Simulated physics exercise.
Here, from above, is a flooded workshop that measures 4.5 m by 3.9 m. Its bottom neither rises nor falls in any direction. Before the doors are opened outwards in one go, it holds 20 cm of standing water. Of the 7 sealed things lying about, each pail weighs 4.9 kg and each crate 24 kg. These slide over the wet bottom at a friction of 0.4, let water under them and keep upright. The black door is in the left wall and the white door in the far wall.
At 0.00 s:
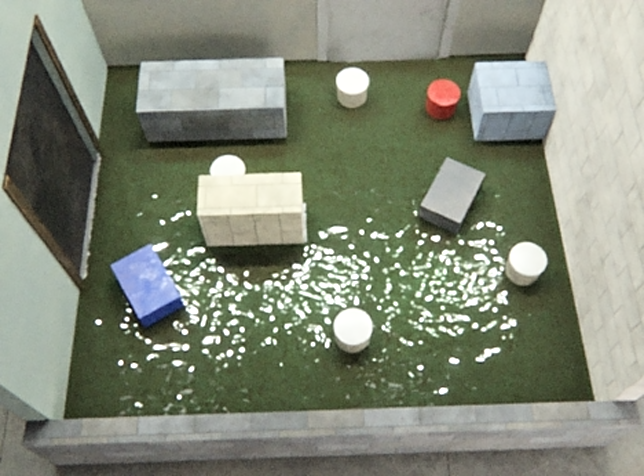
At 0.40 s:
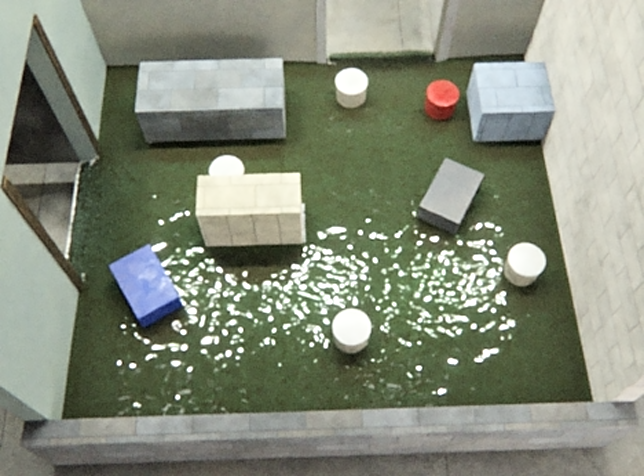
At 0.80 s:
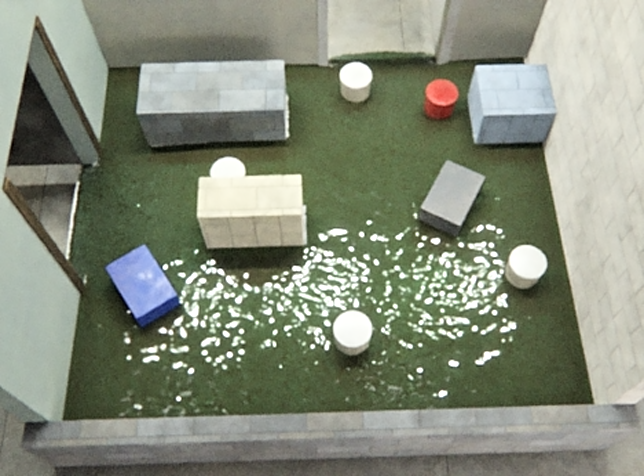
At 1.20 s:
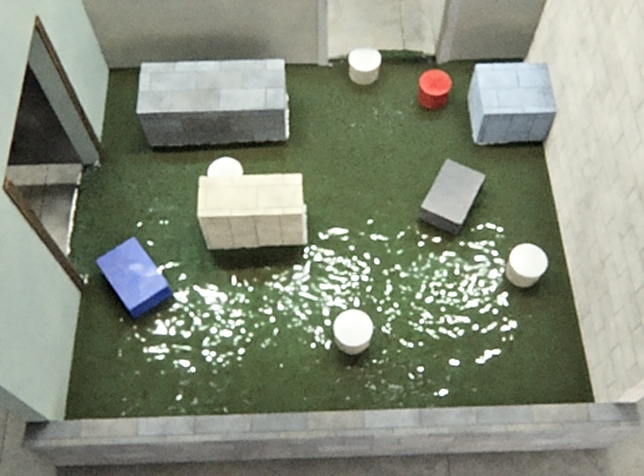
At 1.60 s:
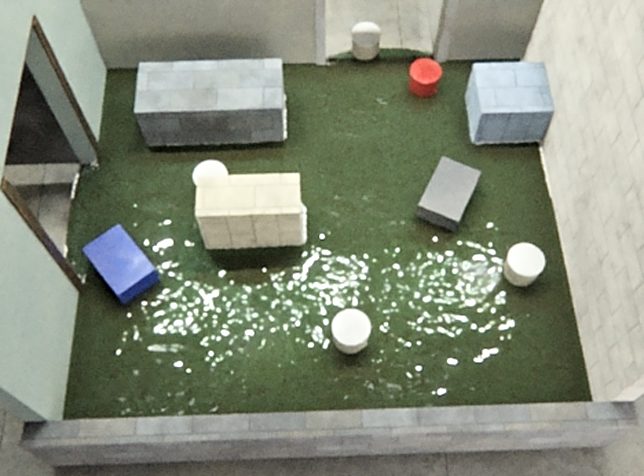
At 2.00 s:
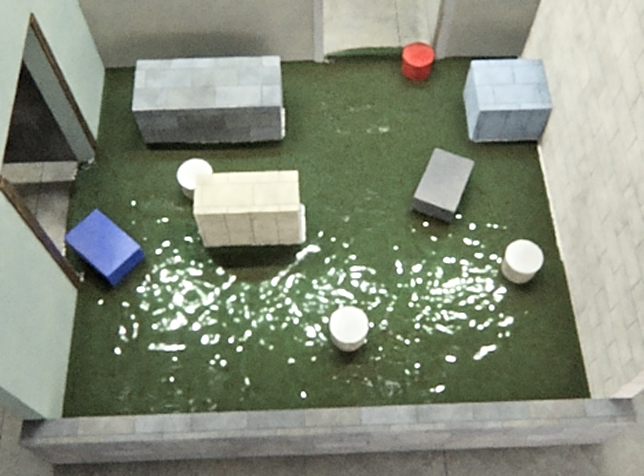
In a flooded workshop, the black door on the left and the white door at the back opened, then a white tub drifted out the back while the red pail and blue crate floated toward the openings.
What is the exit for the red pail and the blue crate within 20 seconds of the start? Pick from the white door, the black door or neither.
As for the red pail, it's white door, and for the blue crate, it's black doorway.
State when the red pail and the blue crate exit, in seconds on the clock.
Estimates: Near 2.5 and near 2.5 seconds.
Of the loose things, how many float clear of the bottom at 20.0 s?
At that time the total is 0.
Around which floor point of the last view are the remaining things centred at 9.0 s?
Near (379, 250).
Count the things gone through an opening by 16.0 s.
Total: 6.
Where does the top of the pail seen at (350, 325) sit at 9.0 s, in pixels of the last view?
The top is close to pixel (287, 287).
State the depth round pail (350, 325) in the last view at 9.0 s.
I'd say some 10 cm.
After 4.0 s the red pail has gone out by the white door; the blue crate has gone out by the black door; 3 of 7 are out; 4 afloat.
After 9.0 s the red pail has gone out by the white door; the blue crate has gone out by the black door; 5 of 7 are out; 2 afloat.
After 16.0 s the red pail has gone out by the white door; the blue crate has gone out by the black door; 6 of 7 are out; 0 afloat.
After 20.0 s the red pail has gone out by the white door; the blue crate has gone out by the black door; 6 of 7 are out; 0 afloat.
